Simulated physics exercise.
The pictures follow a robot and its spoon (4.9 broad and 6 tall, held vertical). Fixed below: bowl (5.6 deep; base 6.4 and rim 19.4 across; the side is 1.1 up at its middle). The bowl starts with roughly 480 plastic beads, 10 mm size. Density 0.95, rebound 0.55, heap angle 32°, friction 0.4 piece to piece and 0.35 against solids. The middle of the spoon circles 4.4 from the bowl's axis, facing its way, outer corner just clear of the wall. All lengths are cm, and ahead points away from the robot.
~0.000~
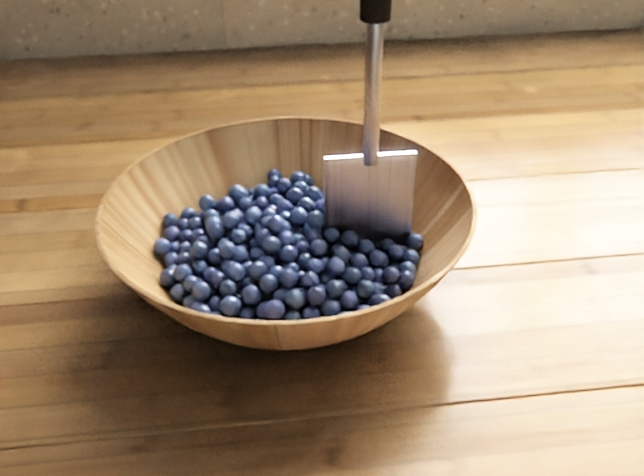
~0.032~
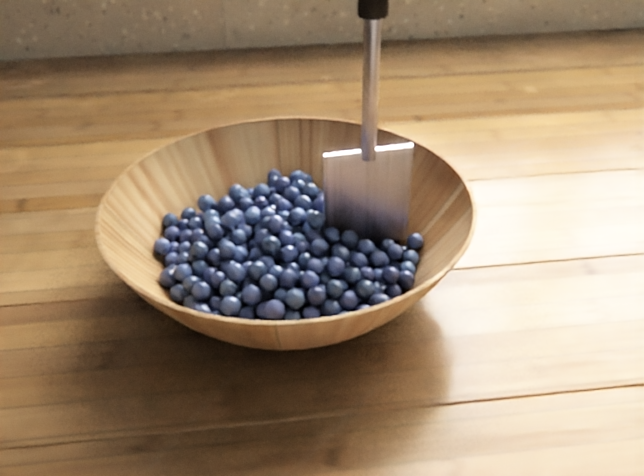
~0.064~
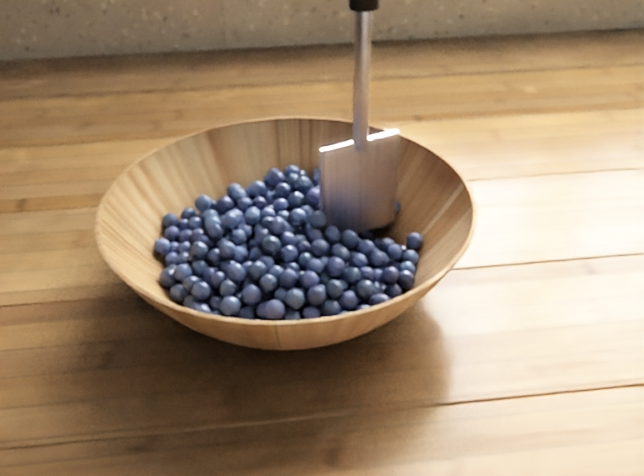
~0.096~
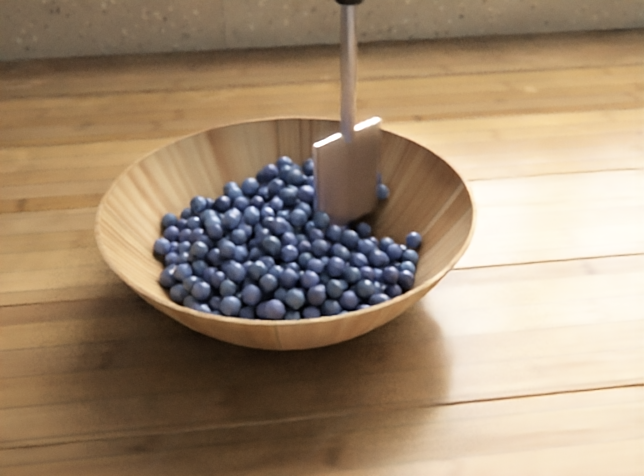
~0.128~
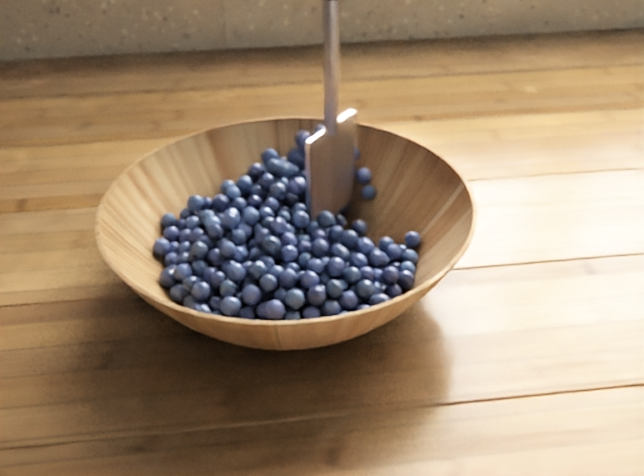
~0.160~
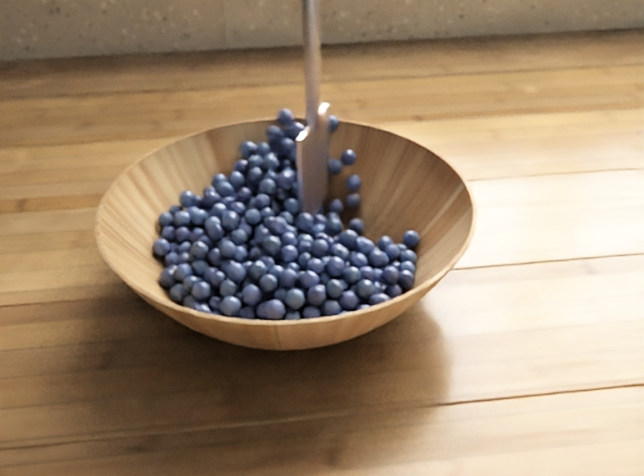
A wide, striped wooden bowl sits on a sunlit light-brown plank surface before a speckled grey wall, seen from above at an angle by a still camera. Small dark-blue beads fill its lower part, with a flat metal blade on a dark-topped rod upright at right. The blade sweeps leftward and toward the back, turning edge-on and pushing beads into a taller pile along the rear wall.
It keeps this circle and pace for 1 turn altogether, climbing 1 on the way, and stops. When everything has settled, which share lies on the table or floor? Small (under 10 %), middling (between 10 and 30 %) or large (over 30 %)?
A small share, under 10 %, ends on the table or floor.
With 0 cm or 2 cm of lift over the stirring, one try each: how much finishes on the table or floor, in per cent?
Some 10 and 0 per cent.
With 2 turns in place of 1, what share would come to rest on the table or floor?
Then about 10 per cent.
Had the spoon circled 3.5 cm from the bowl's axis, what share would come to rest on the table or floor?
It would be near 0 per cent.
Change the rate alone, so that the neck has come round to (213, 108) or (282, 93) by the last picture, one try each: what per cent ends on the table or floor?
About 30 and 10 per cent.
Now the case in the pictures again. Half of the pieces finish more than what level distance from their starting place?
About 6 cm.
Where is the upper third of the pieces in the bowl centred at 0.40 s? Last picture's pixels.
At about (193, 254).
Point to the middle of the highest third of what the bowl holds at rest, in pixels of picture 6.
At about (360, 207).
After 0.40 s, 180° round, highest piece 8 above the table; 480 in the bowl, 1 on the table or floor, 1 in flight or on the tool.
After 0.65 s, 294° round, highest piece 7 above the table; 465 in the bowl, 12 on the table or floor, 5 in flight or on the tool.
After 0.97 s, 0° round, highest piece 6 above the table; 461 in the bowl, 21 on the table or floor.
After 1.67 s, 0° round, highest piece 6 above the table; 461 in the bowl, 21 on the table or floor.
At rest, 461 in the bowl, 21 on the table or floor. That is 4 % on the table or floor.
